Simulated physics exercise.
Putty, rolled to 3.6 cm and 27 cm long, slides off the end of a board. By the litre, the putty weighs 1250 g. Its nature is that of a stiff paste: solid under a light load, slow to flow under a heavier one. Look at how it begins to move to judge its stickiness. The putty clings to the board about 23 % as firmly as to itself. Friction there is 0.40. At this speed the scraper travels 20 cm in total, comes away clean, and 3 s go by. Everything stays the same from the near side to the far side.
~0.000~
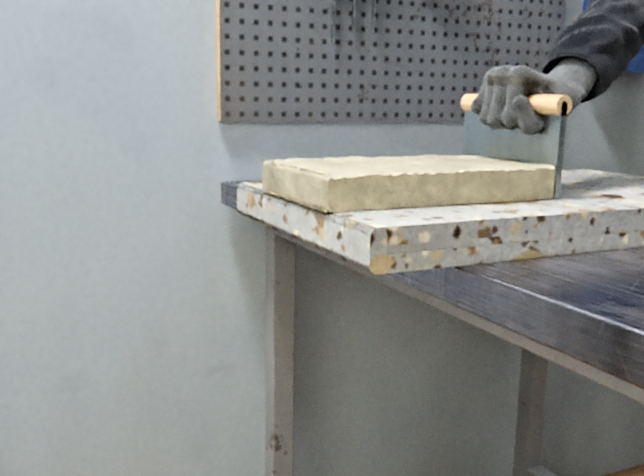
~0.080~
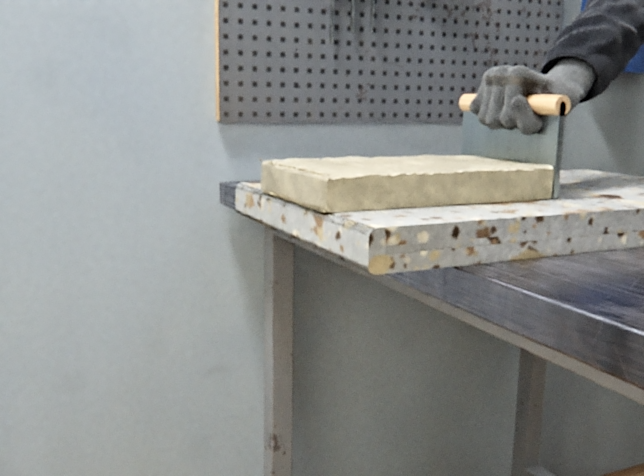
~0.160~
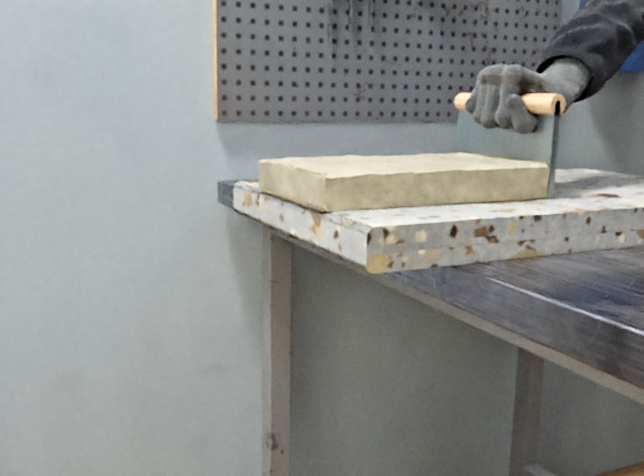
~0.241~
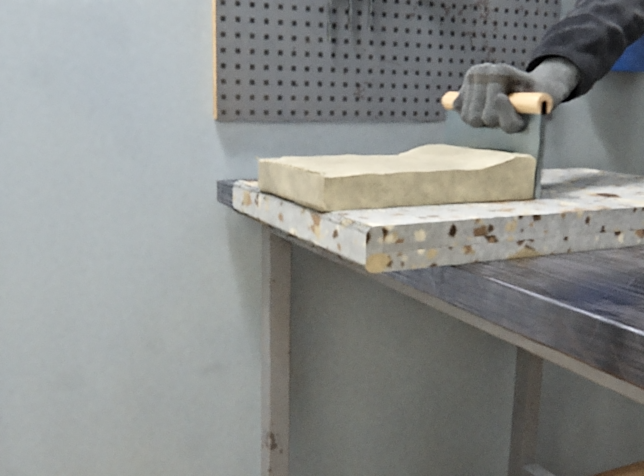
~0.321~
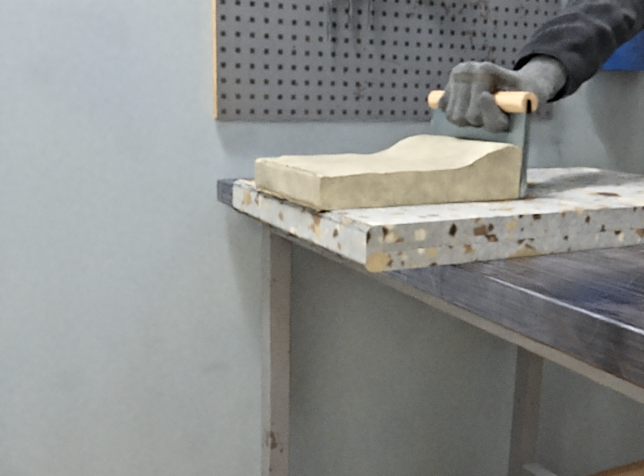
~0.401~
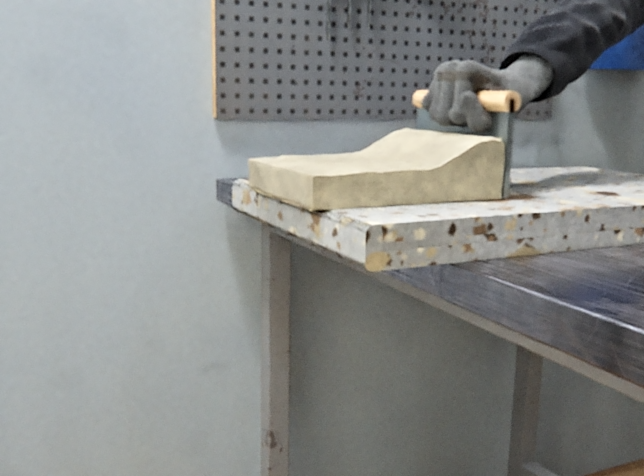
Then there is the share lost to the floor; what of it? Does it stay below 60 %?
No, it goes above 60 %.
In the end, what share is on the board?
Around 20 per cent ends up on the board.
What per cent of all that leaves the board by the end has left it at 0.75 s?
About 50 out of 100.
After 0.75 s, 64 % lies on the board and 0 % has fallen.
After 1.16 s, 35 % lies on the board and 31 % has fallen.
After 1.57 s, 28 % lies on the board and 56 % has fallen.
After 1.97 s, 23 % lies on the board and 56 % has fallen.
After 3.97 s, at the end, 20 % lies on the board and 77 % has fallen.
